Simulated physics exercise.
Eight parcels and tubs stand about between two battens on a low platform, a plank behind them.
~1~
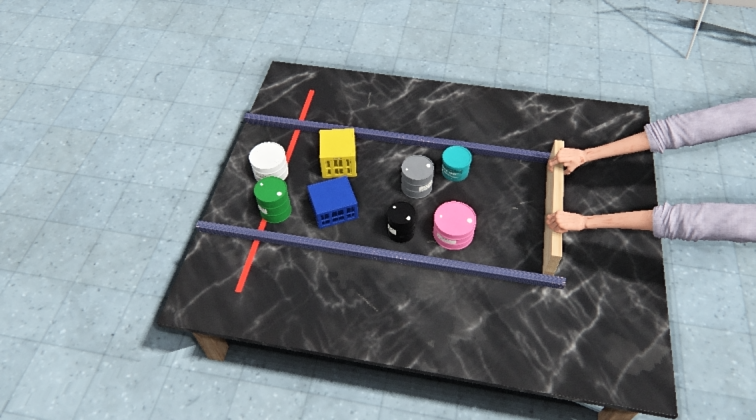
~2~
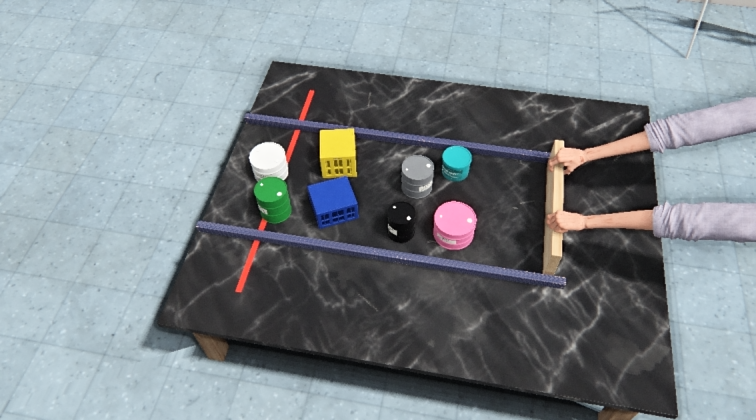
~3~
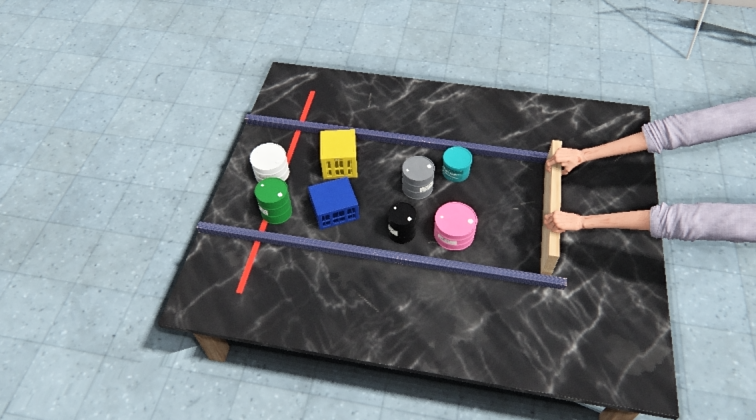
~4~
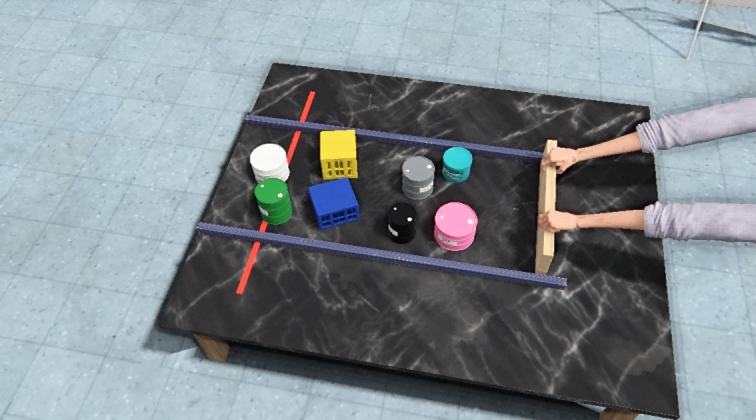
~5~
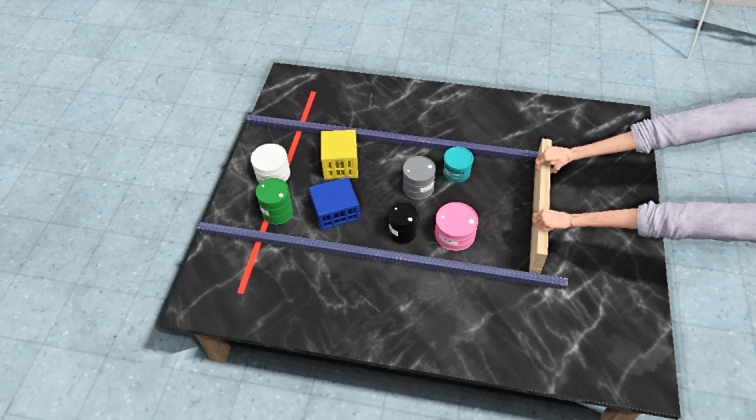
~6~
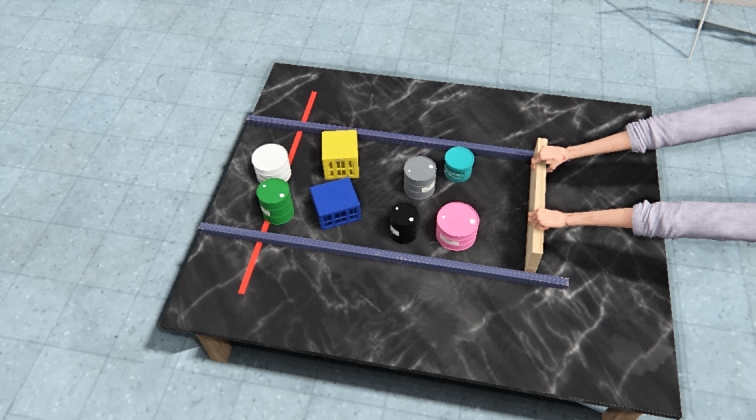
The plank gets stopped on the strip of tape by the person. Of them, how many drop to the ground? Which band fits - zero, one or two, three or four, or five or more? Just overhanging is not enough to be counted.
The band that fits is one or two.
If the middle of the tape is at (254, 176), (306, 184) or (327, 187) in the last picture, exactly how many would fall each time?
Try by try, 4, 0 and 0.
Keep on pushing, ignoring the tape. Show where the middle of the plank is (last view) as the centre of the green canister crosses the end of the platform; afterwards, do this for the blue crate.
Roughly (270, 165); for the second one, roughly (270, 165).
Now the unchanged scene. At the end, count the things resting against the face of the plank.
Total: 4.
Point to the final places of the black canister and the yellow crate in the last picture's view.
You'll see the black canister at (251, 214), with the yellow crate at (250, 133).
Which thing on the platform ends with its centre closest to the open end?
Foremost is the green canister.
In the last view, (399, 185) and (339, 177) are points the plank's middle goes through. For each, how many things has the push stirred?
I get 5 at the one place and 8 at the other.
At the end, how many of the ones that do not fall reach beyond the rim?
Things overhanging at the end: 3.
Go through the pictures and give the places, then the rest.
White canister (269, 164); green canister (273, 200); yellow crate (338, 153); plank (554, 206); tape (280, 179), in the first picture.
Green canister (273, 200); turquoise pail (456, 164), in the second picture.
Yellow crate (339, 154); grey canister (418, 178), in the third picture.
White canister (270, 165); pink canister (455, 227), in the fourth picture.
Green canister (275, 201); blue crate (335, 203), in the fifth picture.
White canister (272, 165); green canister (276, 201); yellow crate (341, 155); plank (536, 204); tape (282, 180), in the sixth picture.
Soon after, none off yet; white canister at rest near (272, 165); green canister at rest near (276, 201); yellow crate at rest near (341, 155).
Then, none off yet; white canister at rest near (272, 165); green canister moved a little near (262, 199); yellow crate moved a little near (326, 150).
At rest, the number that fall off is one or two; fallen, white canister.
